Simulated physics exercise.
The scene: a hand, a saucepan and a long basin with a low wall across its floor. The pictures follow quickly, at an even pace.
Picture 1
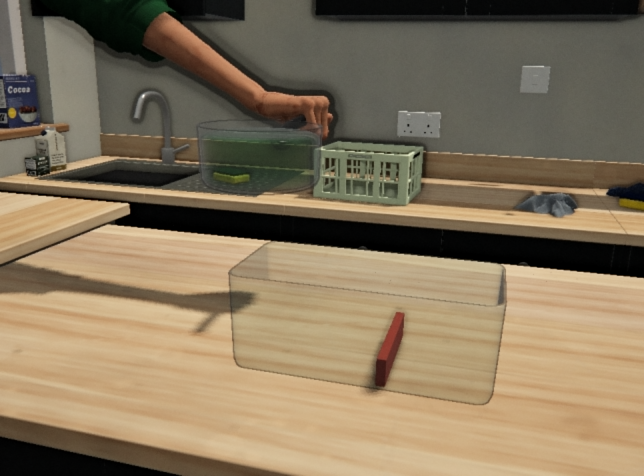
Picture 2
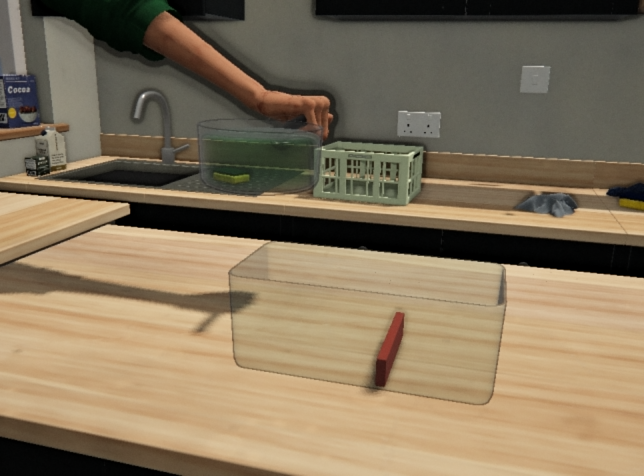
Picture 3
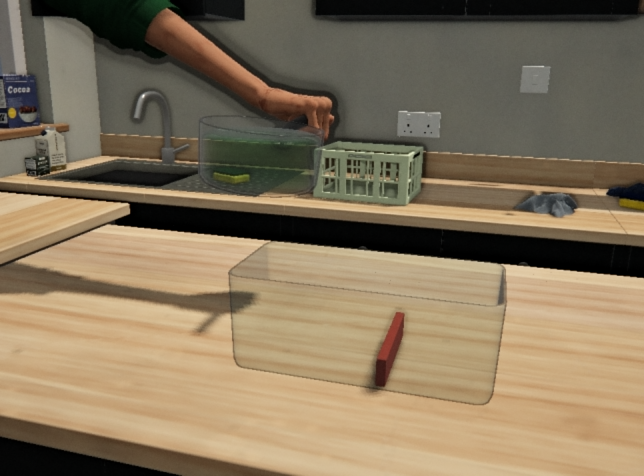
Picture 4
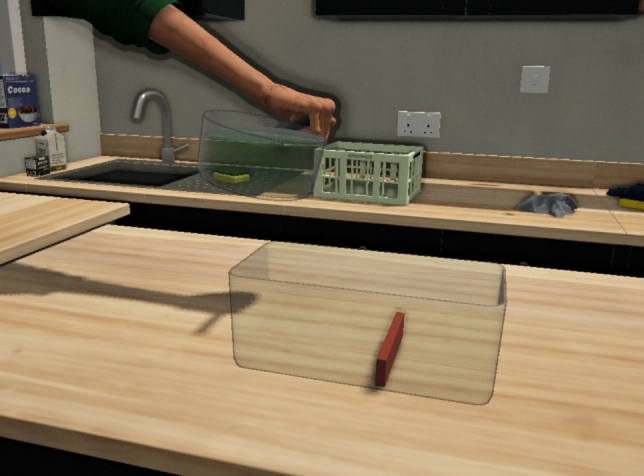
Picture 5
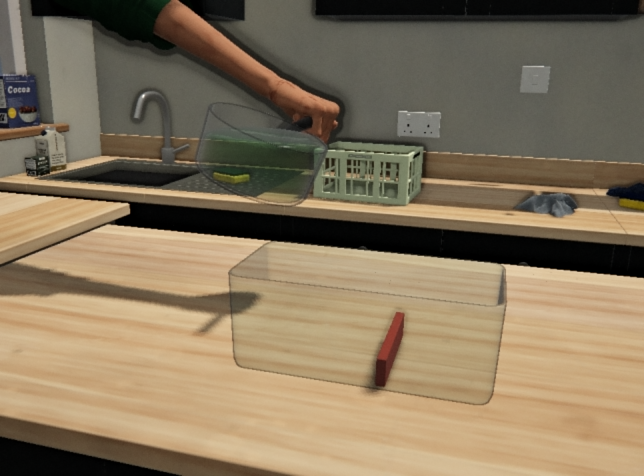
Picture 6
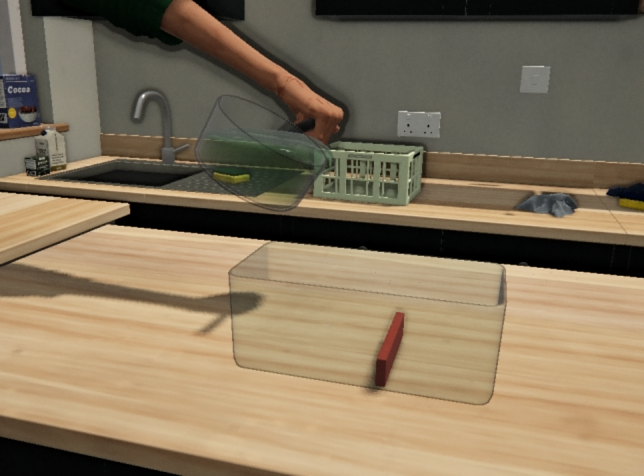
A clear container of greenish liquid on the back counter, held at its rim by a hand, starts upright and tilts gradually, then more steeply, to the right beside a green crate, while a clear basin with a red divider stays still in front.
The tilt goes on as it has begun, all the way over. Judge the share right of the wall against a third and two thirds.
The share right of the wall is less than a third.
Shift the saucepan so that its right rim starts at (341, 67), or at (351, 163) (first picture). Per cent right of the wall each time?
First some 40, then 35 per cent.
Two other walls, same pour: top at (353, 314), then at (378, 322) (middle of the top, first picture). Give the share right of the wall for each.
First some 55, then 20 per cent.
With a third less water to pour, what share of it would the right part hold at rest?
It comes to 10 per cent or so.
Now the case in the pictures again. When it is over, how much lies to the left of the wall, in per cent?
Some 80 per cent.
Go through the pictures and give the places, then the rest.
It leans 0°; its right rim is at (319, 130); the water meets the walls at (208, 132) and (319, 137); the long basin's rim runs from (249, 257) to (505, 285); the wall's top is at (392, 335), in the first frame.
It leans 1°; its right rim is at (320, 131); the water meets the walls at (209, 131) and (319, 138), in the second frame.
It leans 6°; its right rim is at (321, 136); the water meets the walls at (210, 130) and (320, 139), in the third frame.
It leans 12°; its right rim is at (323, 144); the water meets the walls at (211, 130) and (323, 142), in the fourth frame.
It leans 21°; its right rim is at (324, 154); the water meets the walls at (212, 131) and (324, 148); 1 per cent is over the edge, in the fifth frame.
It leans 31°; its right rim is at (323, 166); the water meets the walls at (208, 131) and (322, 156); 6 per cent is over the edge, in the sixth frame.
A moment on, the saucepan is tipped on its side and 26 per cent is still to pour, 32 is left of the wall and 2 right of it.
Next, the saucepan is tipped right over and 6 per cent is still to pour, 79 is left of the wall and 9 right of it.
Then the saucepan is tipped right over and 1 per cent is still to pour, 81 is left of the wall and 15 right of it.
Later the saucepan is tipped right over and 0 per cent is still to pour, 79 is left of the wall and 18 right of it.
In the end 79 per cent lies left of the wall, 18 right of it and 3 outside.
